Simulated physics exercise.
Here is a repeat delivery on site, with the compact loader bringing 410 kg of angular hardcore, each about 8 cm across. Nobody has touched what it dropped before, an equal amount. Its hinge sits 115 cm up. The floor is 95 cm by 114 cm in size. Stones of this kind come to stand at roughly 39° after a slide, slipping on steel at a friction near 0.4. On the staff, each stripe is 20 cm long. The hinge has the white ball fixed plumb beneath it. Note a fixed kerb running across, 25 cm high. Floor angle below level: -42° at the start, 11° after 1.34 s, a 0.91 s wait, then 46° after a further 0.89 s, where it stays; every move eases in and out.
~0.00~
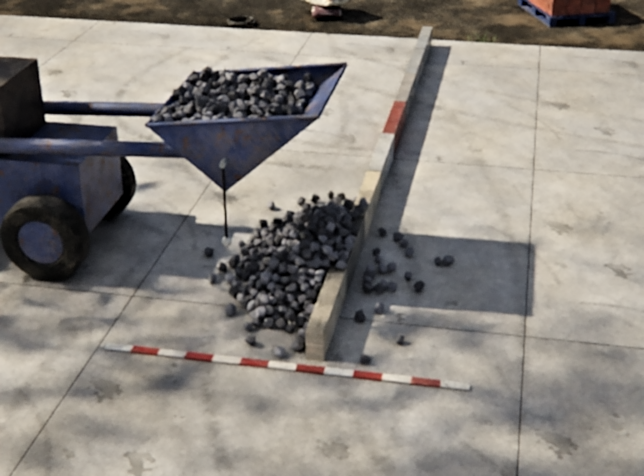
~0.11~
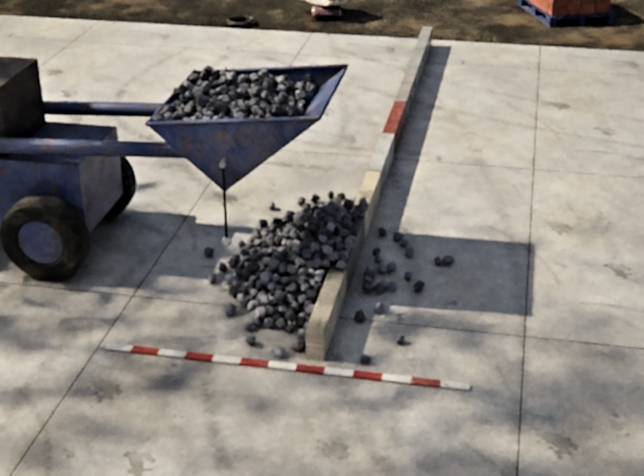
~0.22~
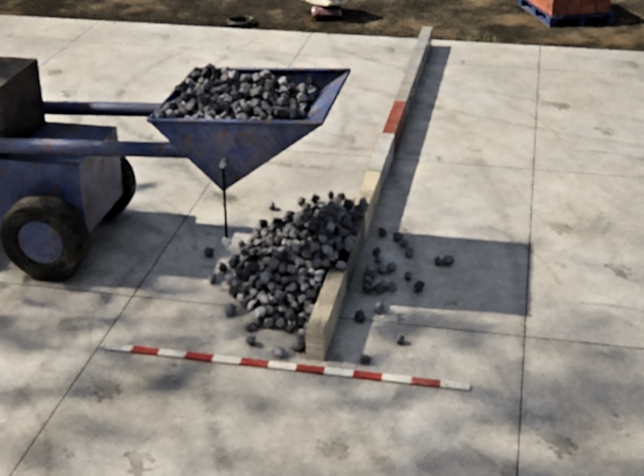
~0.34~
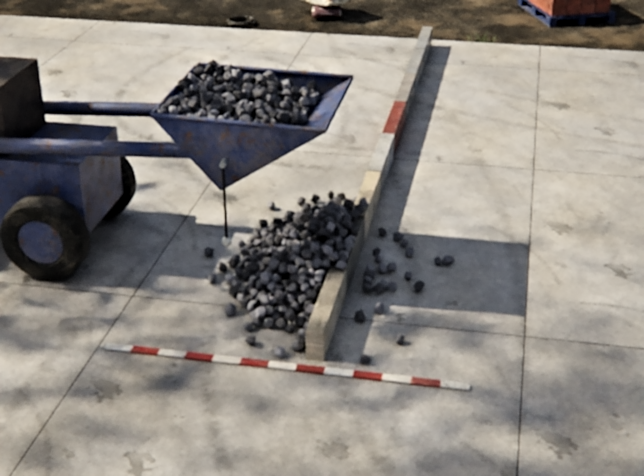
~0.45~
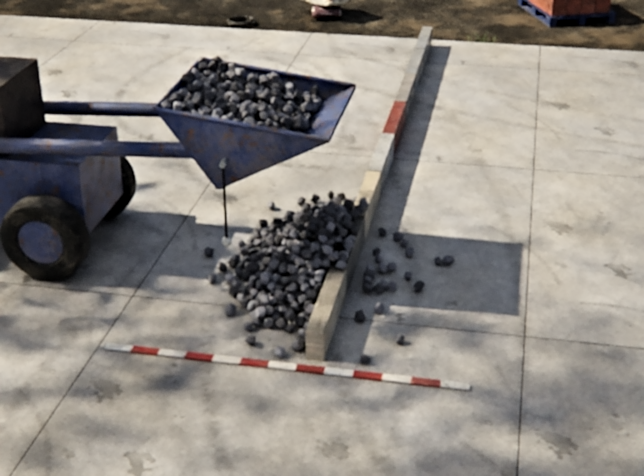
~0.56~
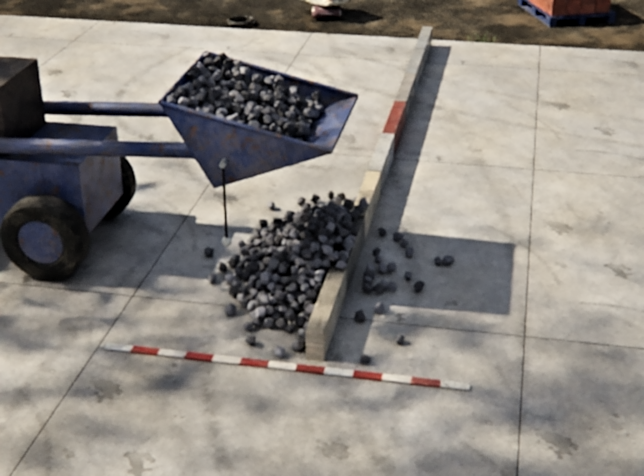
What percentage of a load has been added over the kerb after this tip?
34 %.
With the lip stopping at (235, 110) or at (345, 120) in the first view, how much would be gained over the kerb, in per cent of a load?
Case one about 0 %, case two about 75 %.
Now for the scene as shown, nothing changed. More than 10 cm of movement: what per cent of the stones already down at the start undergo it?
Close to 0 per cent.
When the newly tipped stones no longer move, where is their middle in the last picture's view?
Centre at roughly (340, 249).
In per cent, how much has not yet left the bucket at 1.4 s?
That works out to about 100 %.
After 1.0 s the floor is at 3°; in per cent of one load, 100 in the bucket, 96 on this side of the kerb, 4 over the kerb; the foremost stones are at (415, 274).
After 1.4 s the floor is at 11°; in per cent of one load, 100 in the bucket, 96 on this side of the kerb, 4 over the kerb; the foremost stones are at (415, 274).
After 3.6 s the floor is at 46°; in per cent of one load, 28 in the bucket, 140 on this side of the kerb, 32 over the kerb; the foremost stones are at (454, 270).
After 6.3 s the floor is at 46°; in per cent of one load, 22 in the bucket, 140 on this side of the kerb, 38 over the kerb; the foremost stones are at (454, 278). Net gain over the kerb, 34.
